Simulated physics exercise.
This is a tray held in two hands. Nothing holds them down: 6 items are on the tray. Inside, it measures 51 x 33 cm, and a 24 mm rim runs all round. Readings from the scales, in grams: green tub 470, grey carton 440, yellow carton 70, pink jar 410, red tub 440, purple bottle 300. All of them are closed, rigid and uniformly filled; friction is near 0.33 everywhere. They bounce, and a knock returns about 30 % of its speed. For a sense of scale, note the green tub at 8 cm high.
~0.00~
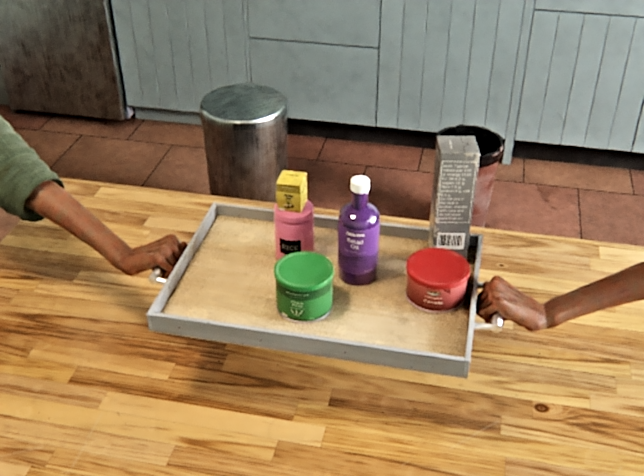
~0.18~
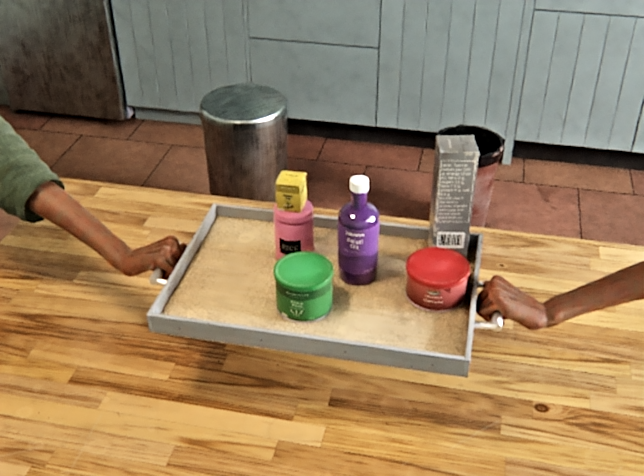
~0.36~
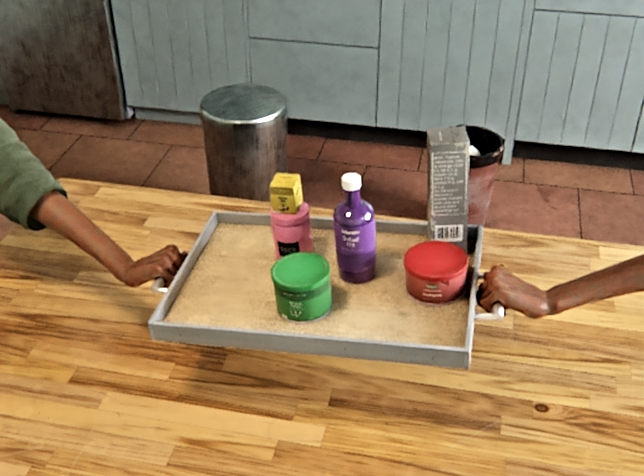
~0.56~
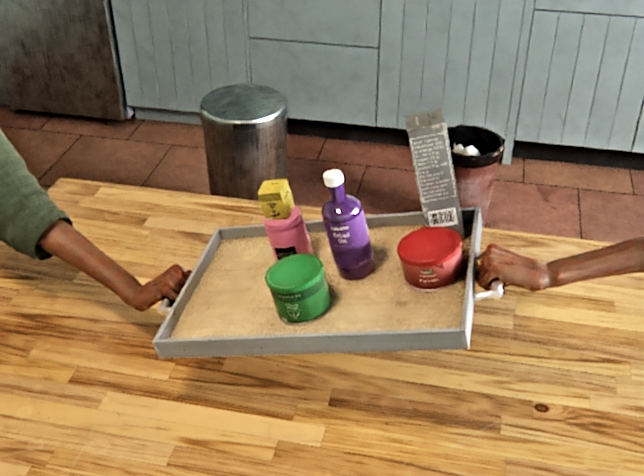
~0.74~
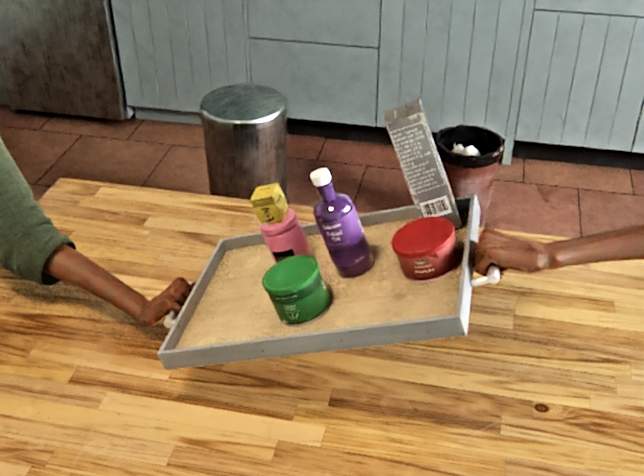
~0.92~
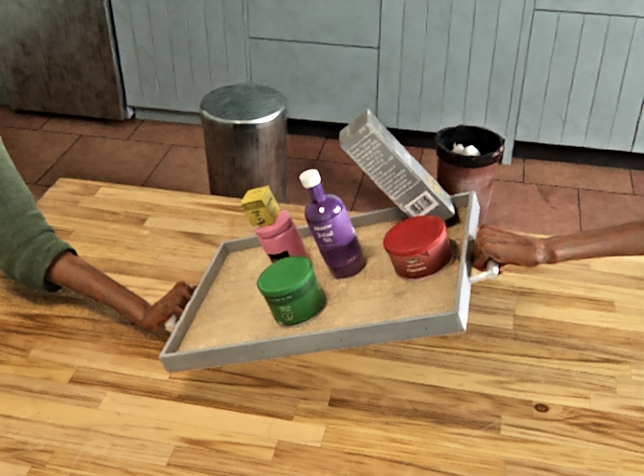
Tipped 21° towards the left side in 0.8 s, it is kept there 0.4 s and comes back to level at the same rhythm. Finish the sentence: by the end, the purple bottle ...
... has tipped.
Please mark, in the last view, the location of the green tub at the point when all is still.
It ends up at about (203, 289).
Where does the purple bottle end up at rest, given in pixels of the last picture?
Somewhere around (232, 255).
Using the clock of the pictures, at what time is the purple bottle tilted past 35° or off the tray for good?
Answer: Near 1.2 s.
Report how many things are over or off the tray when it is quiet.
My answer is 4.
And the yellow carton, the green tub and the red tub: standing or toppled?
Here's how it ends: The yellow carton comes down, the green tub never goes down, and the red tub never goes down.
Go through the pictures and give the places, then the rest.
In the first frame, tray level; purple bottle (359, 229); green tub (304, 287).
In the second frame, tray level; yellow carton (291, 192); pink jar (294, 232).
In the third frame, tray tilted 4°, left edge down; red tub (436, 273); green tub (302, 288).
In the fourth frame, tray tilted 13°, left edge down; grey carton (435, 179); yellow carton (276, 200).
In the fifth frame, tray tilted 19°, left edge down; grey carton (423, 170); pink jar (287, 242).
In the sixth frame, tray tilted 21°, left edge down; purple bottle (329, 222); green tub (292, 292).
By 1.22 s, tray tilted 21°, left edge down; purple bottle rocked 52° off its seat near (261, 249); grey carton on its side; yellow carton rocked 7° off its seat.
By 1.42 s, tray tilted 20°, left edge down; yellow carton now off the tray; purple bottle on its side near (235, 283); grey carton on its side.
By 1.72 s, tray tilted 9°, left edge down; pink jar now off the tray; purple bottle on its side near (232, 267); grey carton on its side.
When it is over (2.6 s), off the tray and tipped over, yellow carton and pink jar; lying over on the tray, grey carton and purple bottle; not toppled but over 5 cm from the start, green tub and red tub. End places, in pixels of the last picture, purple bottle near (233, 255).
